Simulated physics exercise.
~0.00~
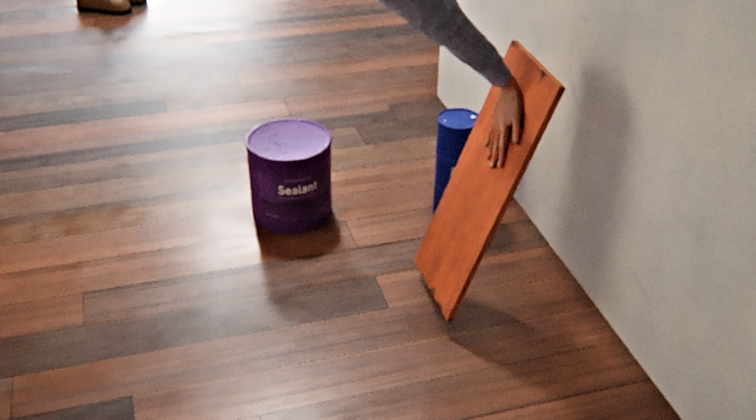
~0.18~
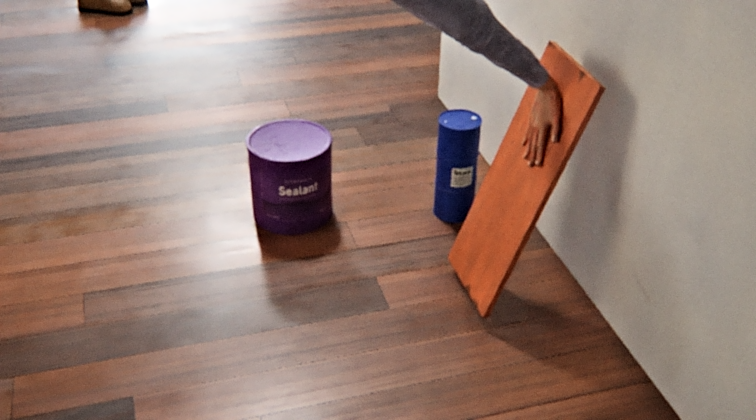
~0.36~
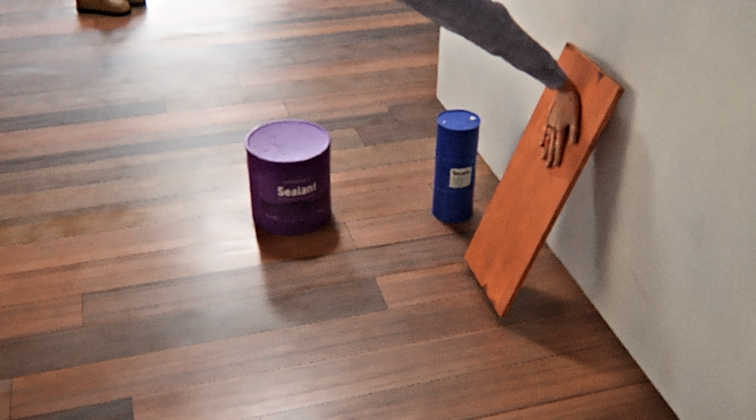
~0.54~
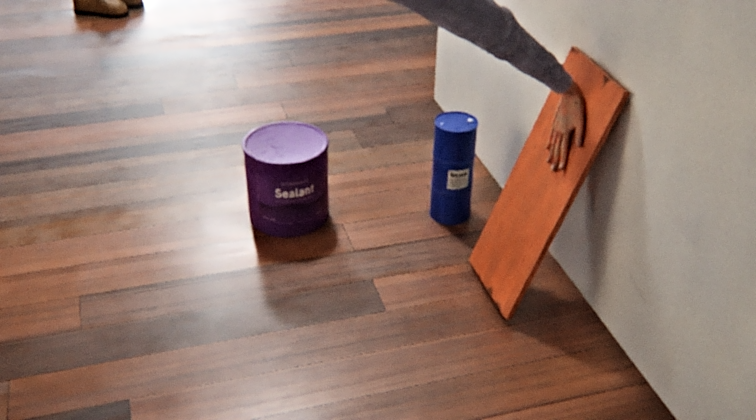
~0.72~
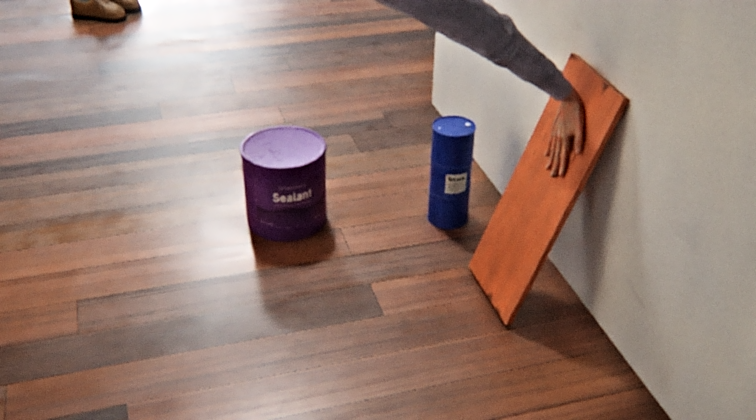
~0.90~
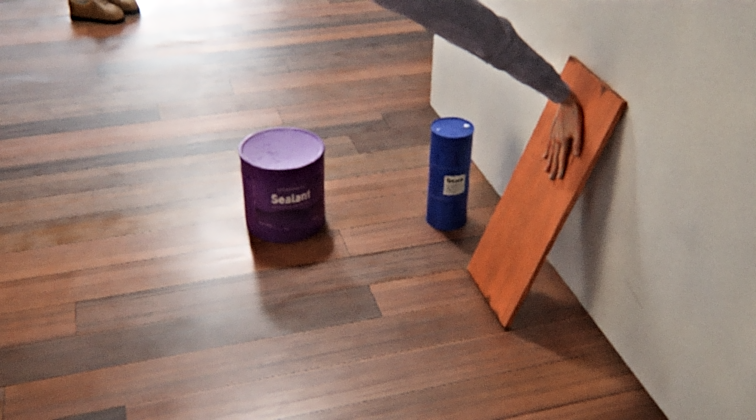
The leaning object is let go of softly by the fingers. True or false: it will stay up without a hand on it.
True.
After 1.10 s, no change.
After 1.40 s, orange board resting near (539, 195).
In the end (2.2 s), all 3 unmoved. At the end, from the last picture's camera, orange board near (539, 195). The board remains leaning.
